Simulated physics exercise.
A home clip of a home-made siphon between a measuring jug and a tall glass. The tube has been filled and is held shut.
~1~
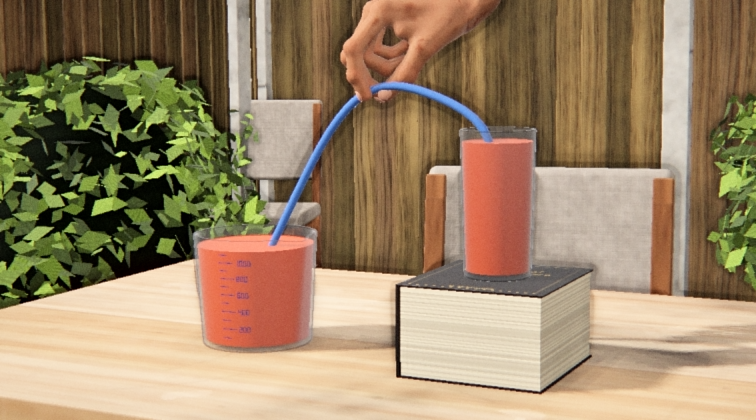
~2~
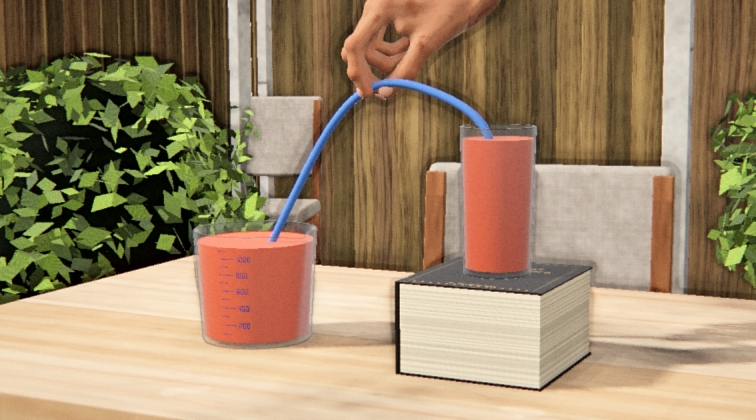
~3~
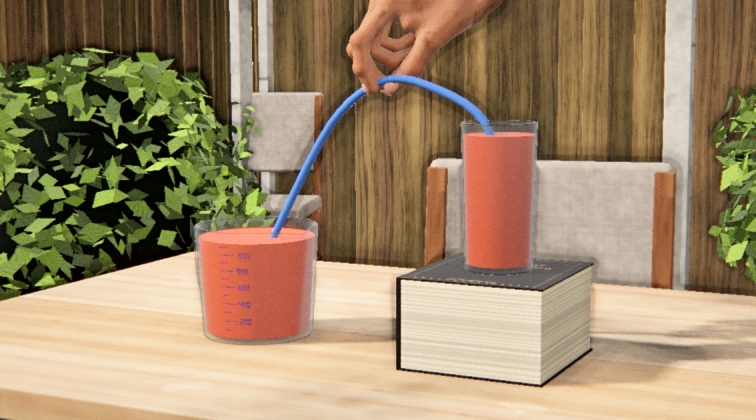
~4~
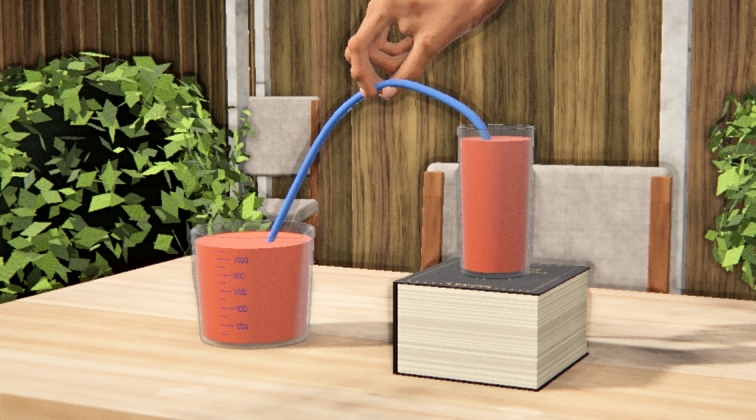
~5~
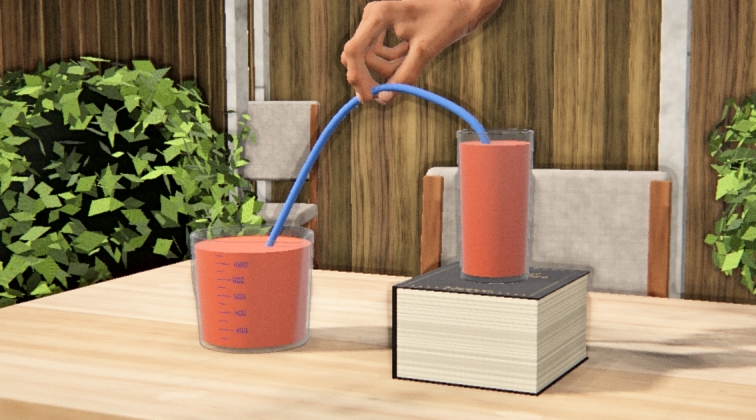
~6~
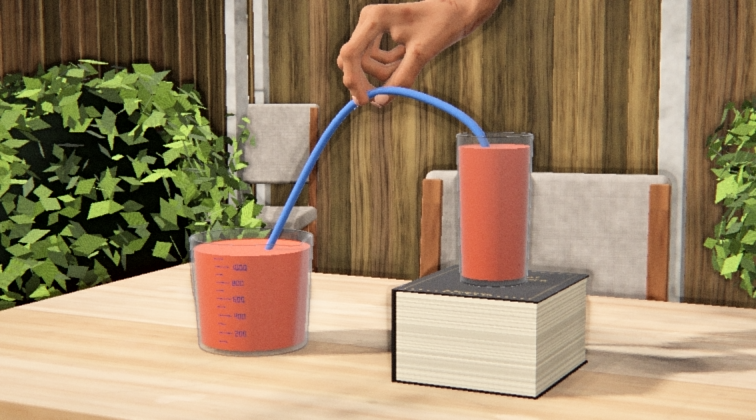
On an outdoor wooden table before a plank fence, leafy bushes and grey chairs, the view is from the front, slightly above. A measuring jug nearly full of red liquid stands at left, and a tall, nearly full glass of the same red sits on a thick black-covered book at right. A hand pinches the blue tube arching between them, levels showing no clear change, while the camera sways slightly.
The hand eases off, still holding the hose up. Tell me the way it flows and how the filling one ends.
It flows leftwards, and the one that fills overflows.
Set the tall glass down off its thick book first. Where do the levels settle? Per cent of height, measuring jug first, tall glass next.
First 95 %, second 75 %.
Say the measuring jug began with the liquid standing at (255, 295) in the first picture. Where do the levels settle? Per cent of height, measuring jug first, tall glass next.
In turn 65 and 10 per cent.
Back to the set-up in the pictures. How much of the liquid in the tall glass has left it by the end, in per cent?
Close to 85 %.
A moment on, the measuring jug is nearly full; the tall glass is about two thirds full.
Further on, the measuring jug is full to the brim; the tall glass is about a third full; a puddle lies under the lower one.
When it is over, the measuring jug is full to the brim; the tall glass is nearly empty; a puddle lies under the lower one; the two surfaces are level.
